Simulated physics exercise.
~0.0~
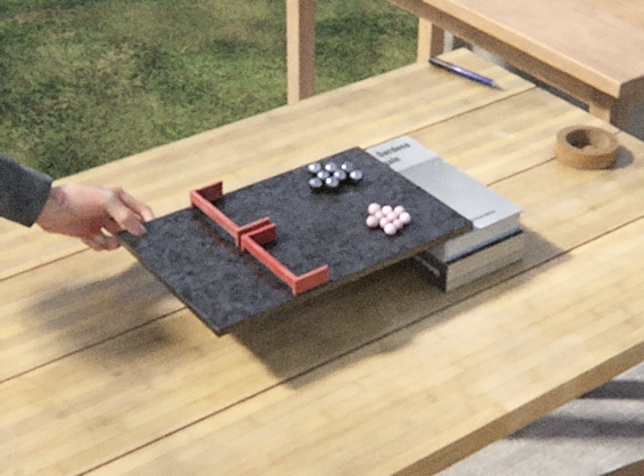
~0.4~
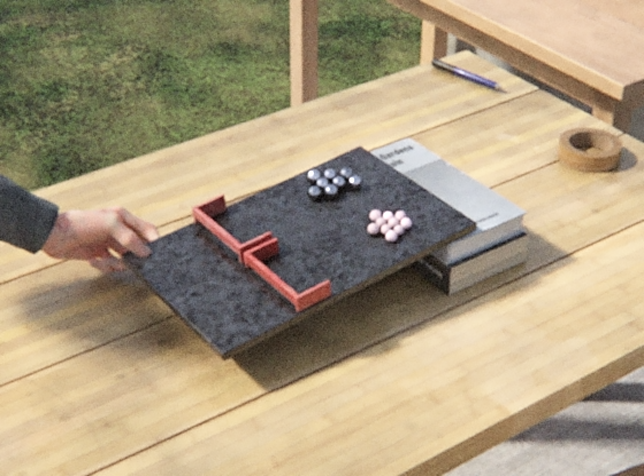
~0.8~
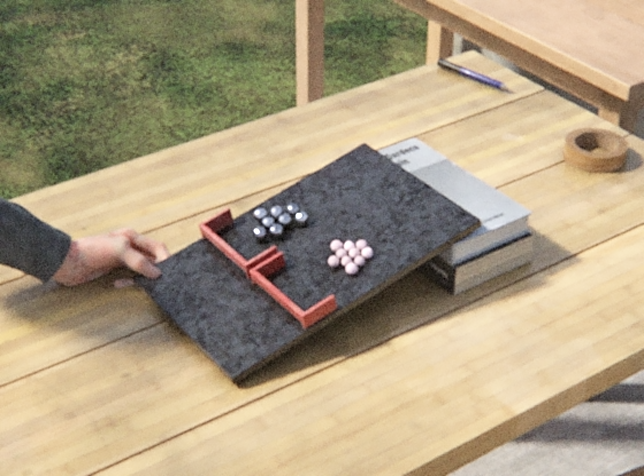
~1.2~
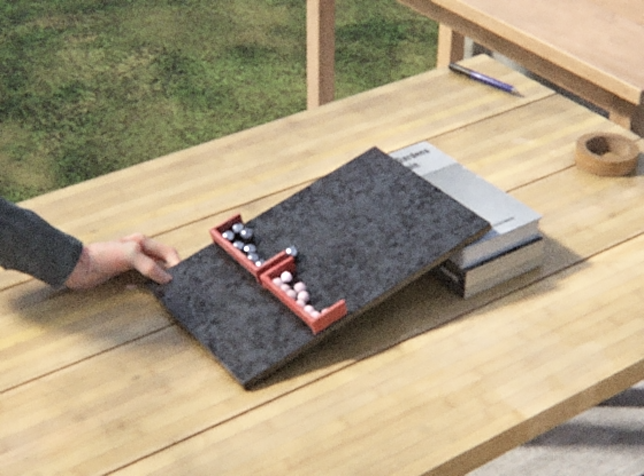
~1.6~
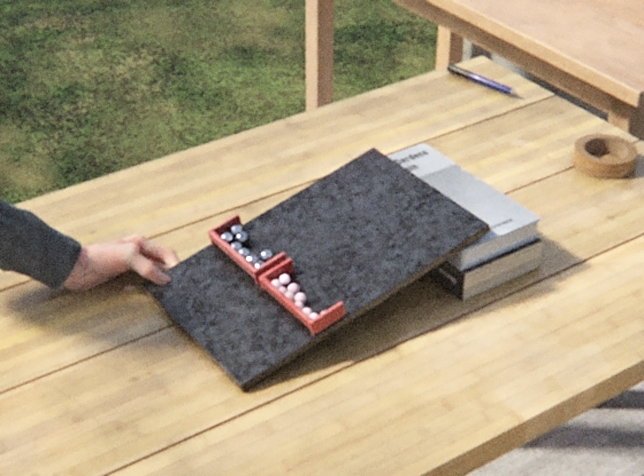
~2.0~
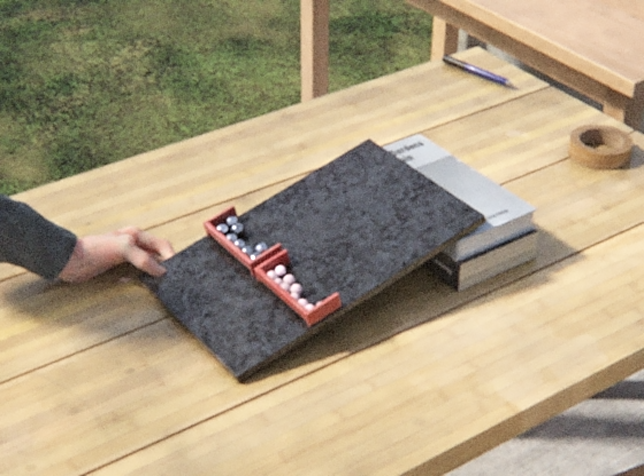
Dark board on stacked books tilting as a hand lowers one end, pink and metallic balls rolling down and resting against red bars.
